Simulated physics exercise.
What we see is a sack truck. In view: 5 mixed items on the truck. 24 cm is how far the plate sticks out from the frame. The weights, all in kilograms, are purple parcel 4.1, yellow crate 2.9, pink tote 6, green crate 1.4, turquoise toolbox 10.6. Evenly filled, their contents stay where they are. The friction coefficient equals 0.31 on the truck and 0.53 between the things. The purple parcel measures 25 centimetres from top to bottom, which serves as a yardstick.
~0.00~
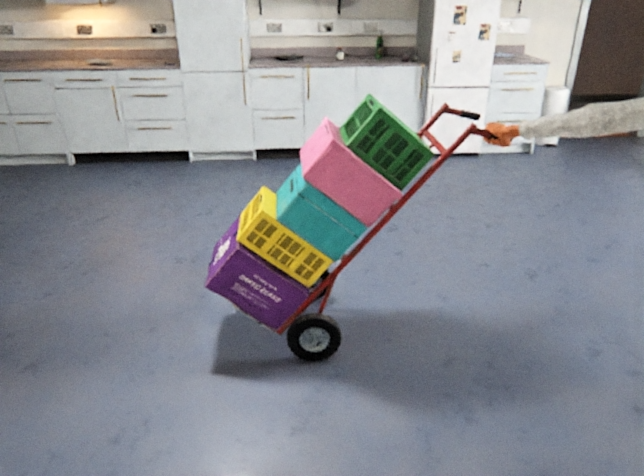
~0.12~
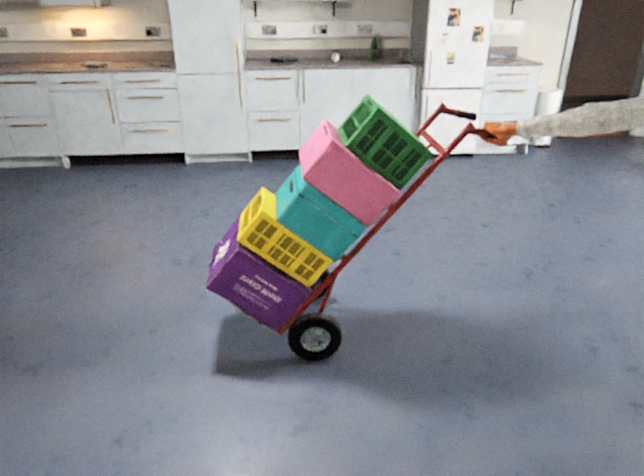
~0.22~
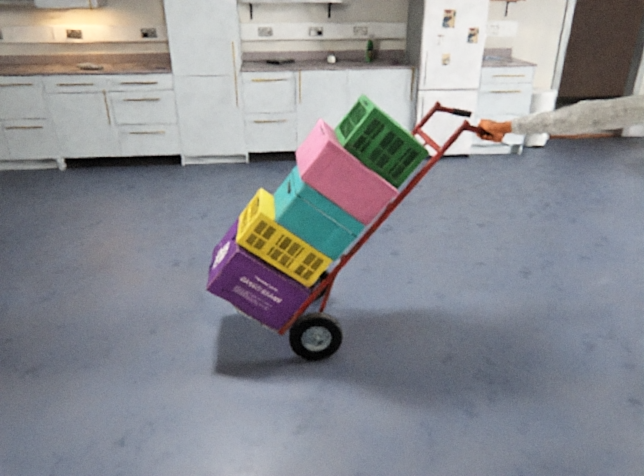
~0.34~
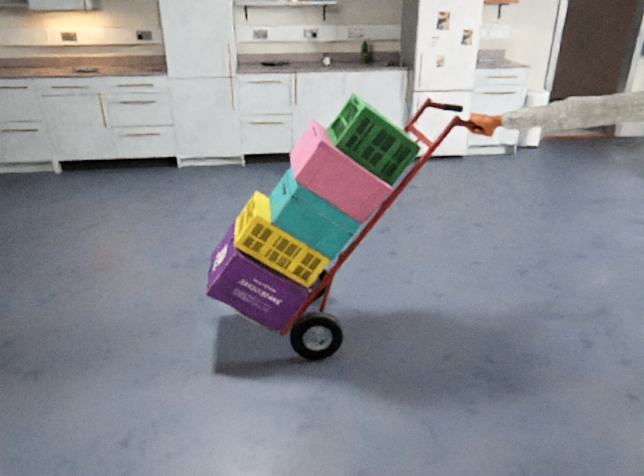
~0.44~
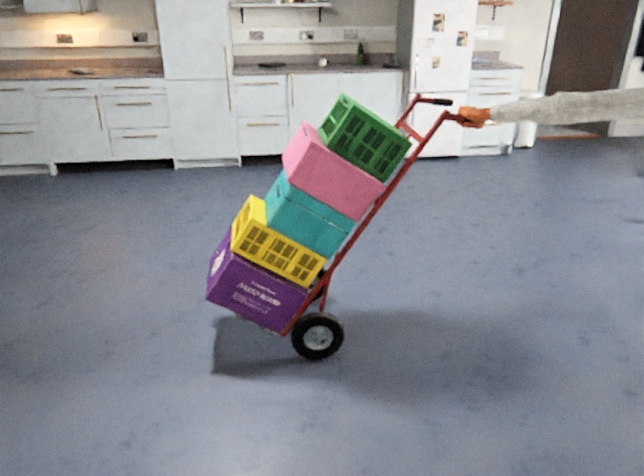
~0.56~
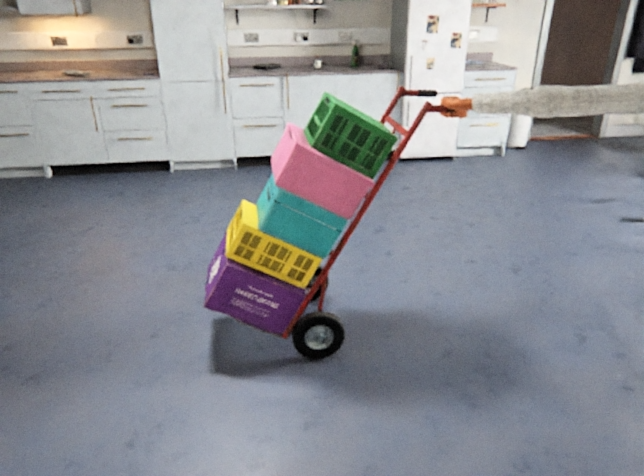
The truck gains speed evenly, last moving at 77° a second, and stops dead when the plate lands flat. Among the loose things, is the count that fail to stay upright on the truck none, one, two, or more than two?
It is none.
After 1.06 s, 1° short of upright.
After 1.26 s, truck upright; yellow crate tipped 8° from how it sat near (231, 270); purple parcel tipped 8° from how it sat near (242, 307); green crate tipped 8° from how it sat.
After 1.56 s, truck upright; yellow crate tipped 7° from how it sat near (232, 271); purple parcel tipped 7° from how it sat near (243, 308); green crate tipped 7° from how it sat.
After 1.66 s, truck upright; yellow crate slid 2 cm near (238, 272); green crate slid 8 cm; pink tote slid 4 cm.
At rest (2.1 s), all 5 in place, give or take 10 cm. In the last view, purple parcel near (246, 309), yellow crate near (241, 272).
